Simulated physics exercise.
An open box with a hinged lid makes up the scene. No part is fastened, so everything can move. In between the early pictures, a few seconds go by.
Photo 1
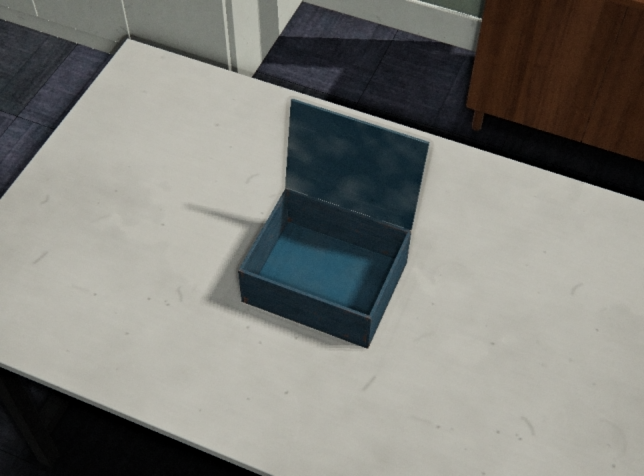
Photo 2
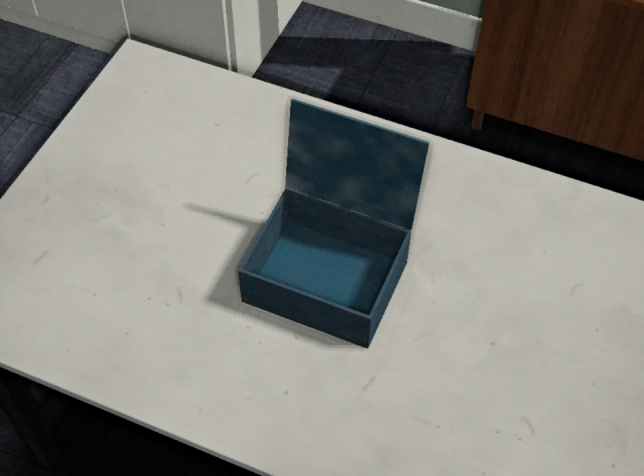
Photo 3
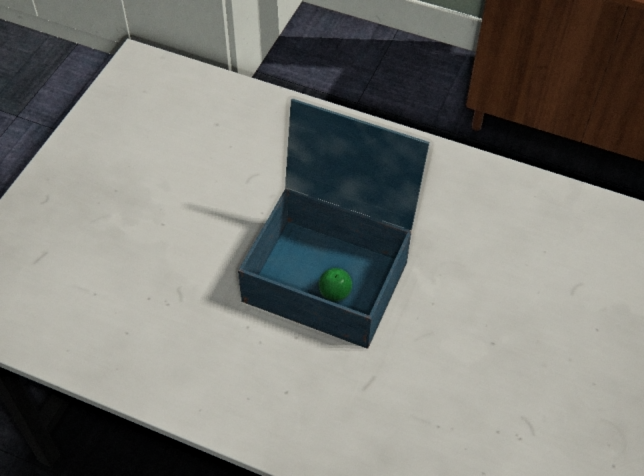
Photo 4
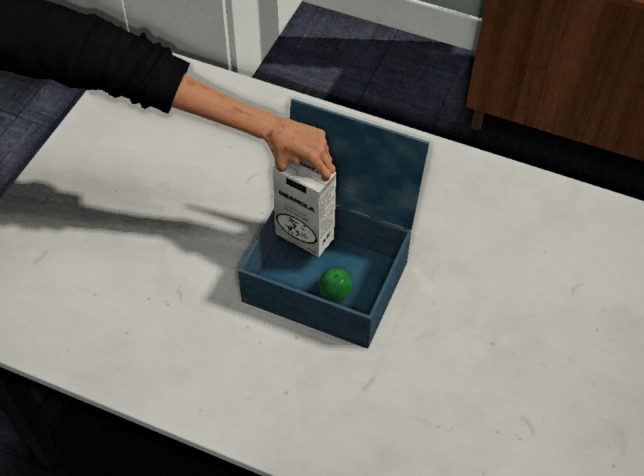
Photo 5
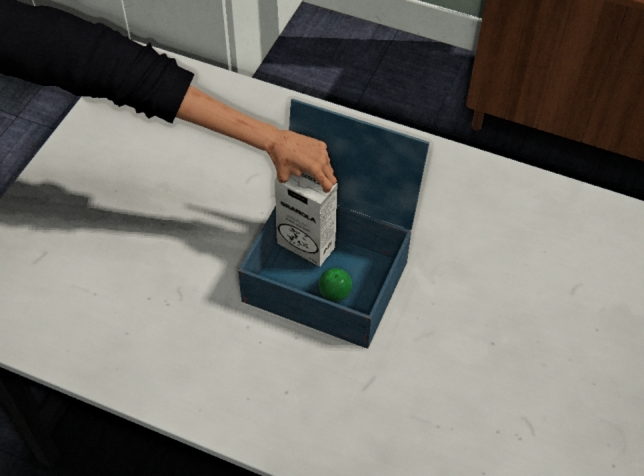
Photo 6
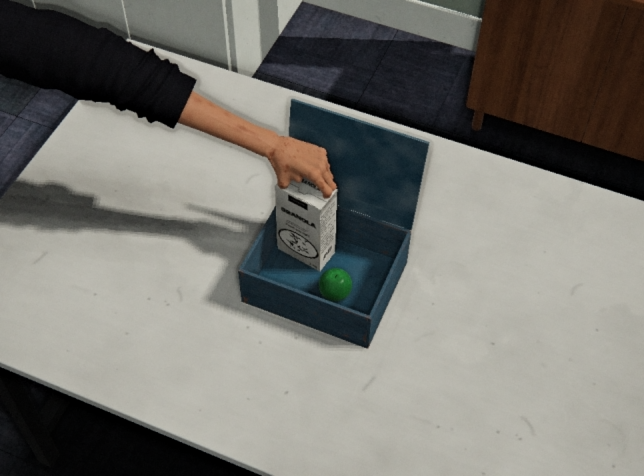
A green apple appears inside an open blue box on a pale table, after the box has sat empty with its hinged lid raised. A dark-sleeved arm then reaches in from the left, gripping a white packet, and lowers it slightly into the box beside the apple.
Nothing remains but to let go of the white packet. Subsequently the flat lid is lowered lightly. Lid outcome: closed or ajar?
The lid fails to lower completely.
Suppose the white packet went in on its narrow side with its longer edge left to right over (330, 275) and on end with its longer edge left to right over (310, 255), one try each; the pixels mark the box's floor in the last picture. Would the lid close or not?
Well, first it fits down fine, and then it won't go down.
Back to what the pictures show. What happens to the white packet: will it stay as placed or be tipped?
At the finish the white packet goes crooked.
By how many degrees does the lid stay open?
Angle: About 18°.
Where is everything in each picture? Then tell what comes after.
In the first picture, the last thing is not in view yet.
In the second picture, the last thing is not in view yet.
In the third picture, the last thing is not in view yet; green apple (335, 285).
In the fourth picture, coming down; white packet (304, 205); green apple (335, 285).
In the fifth picture, coming down; white packet (306, 215); green apple (335, 285).
In the sixth picture, in place under the hand; white packet (306, 221); green apple (335, 285).
Then, 1.20 s later than the last frame, lid starting down.
Then, 2.10 s later than the last frame, lid 65° above the rim; white packet tilted by 4° near (302, 225).
Then, 2.60 s later than the last frame, lid 45° above the rim; white packet tilted by 20° near (295, 237).
Then, 2.80 s later than the last frame, lid 27° above the rim; white packet tilted by 48° near (285, 261).
When it is over, lid 19° above the rim; lying over in the box, white packet; green apple as before. End places, in pixels of the last picture, white packet near (287, 258).
